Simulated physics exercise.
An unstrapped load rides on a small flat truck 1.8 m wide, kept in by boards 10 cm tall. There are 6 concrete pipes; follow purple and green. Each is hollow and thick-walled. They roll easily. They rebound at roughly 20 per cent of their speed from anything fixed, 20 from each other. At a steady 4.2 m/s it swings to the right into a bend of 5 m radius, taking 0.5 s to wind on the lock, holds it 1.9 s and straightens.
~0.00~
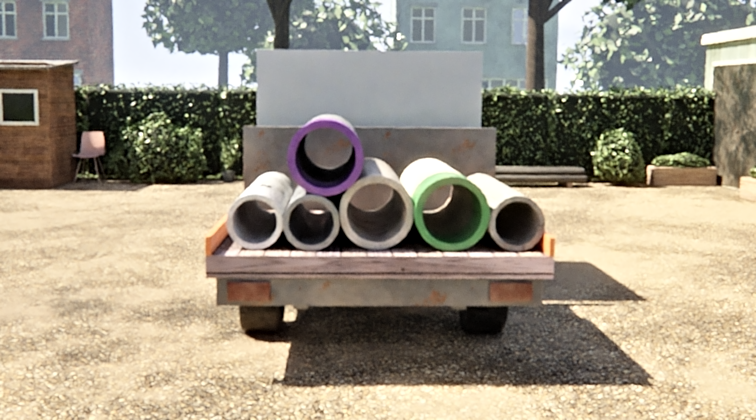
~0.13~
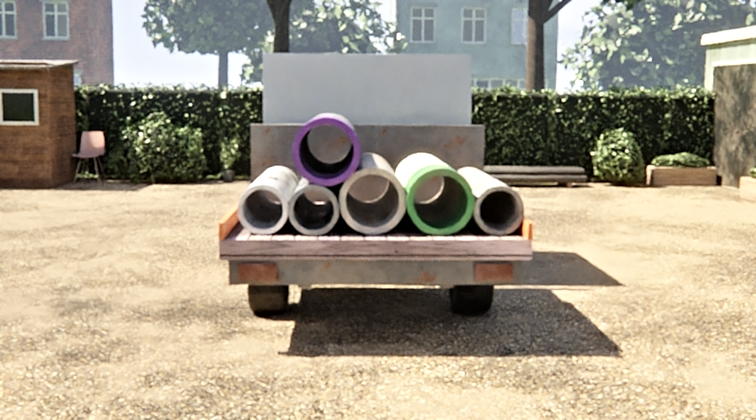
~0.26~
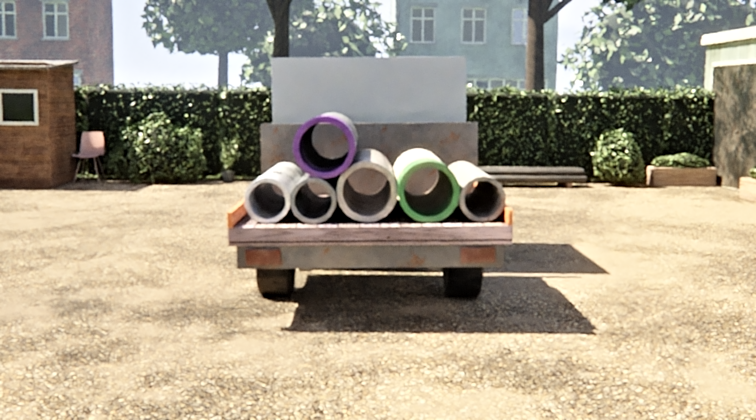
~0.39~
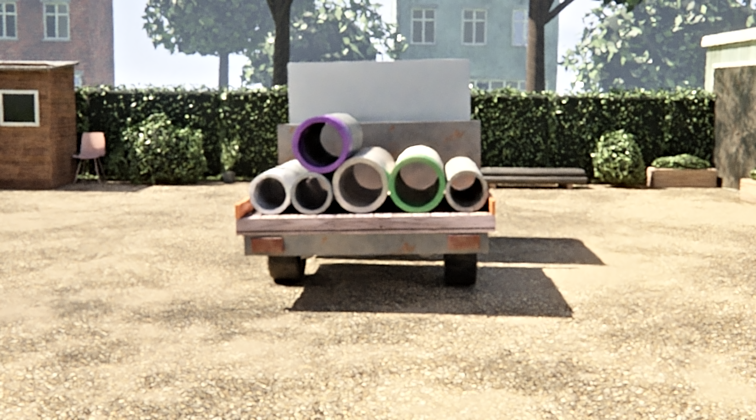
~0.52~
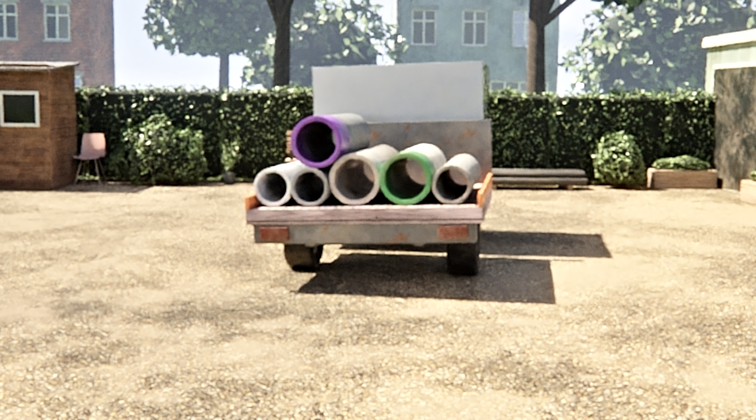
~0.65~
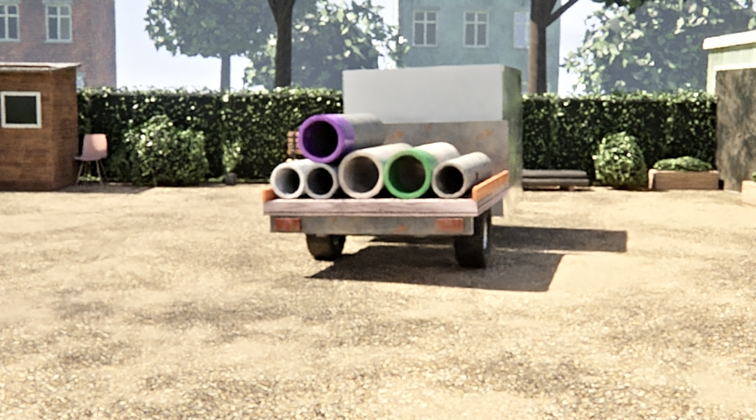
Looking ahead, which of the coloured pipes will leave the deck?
Purple goes over the edge. Green is still aboard.
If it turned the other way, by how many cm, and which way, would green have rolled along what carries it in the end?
Some 0 cm rightwards.
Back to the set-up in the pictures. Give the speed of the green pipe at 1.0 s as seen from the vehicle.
Roughly 0.0 m/s.
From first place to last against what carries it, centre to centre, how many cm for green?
Moved: Green 5.
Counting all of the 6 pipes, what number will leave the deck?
In all, 1.
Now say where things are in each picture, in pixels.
The first picture shows purple at (326, 158), green at (452, 214); 5 of the 6 make up the bottom layer.
The second picture shows purple at (326, 152), green at (441, 202); the deck is level.
The third picture shows purple at (324, 148), green at (429, 192); the deck slopes 1° down to the left.
The fourth picture shows purple at (320, 145), green at (417, 185); the deck slopes 2° down to the left.
The fifth picture shows purple at (316, 142), green at (406, 179); the deck slopes 2° down to the left.
The sixth picture shows purple at (321, 140), green at (408, 175); the deck slopes 2° down to the left.
After 1.0 s, purple is up on others, 25 cm from the left edge, rolling left; green is on the deck, 60 cm from the right edge; 0 gone from the deck.
After 1.4 s, purple is over the left board and falling; no change for green; 1 gone from the deck.
At rest (2.9 s), purple is over the left board and gone; green is on the deck, 60 cm from the right edge; 1 gone from the deck.
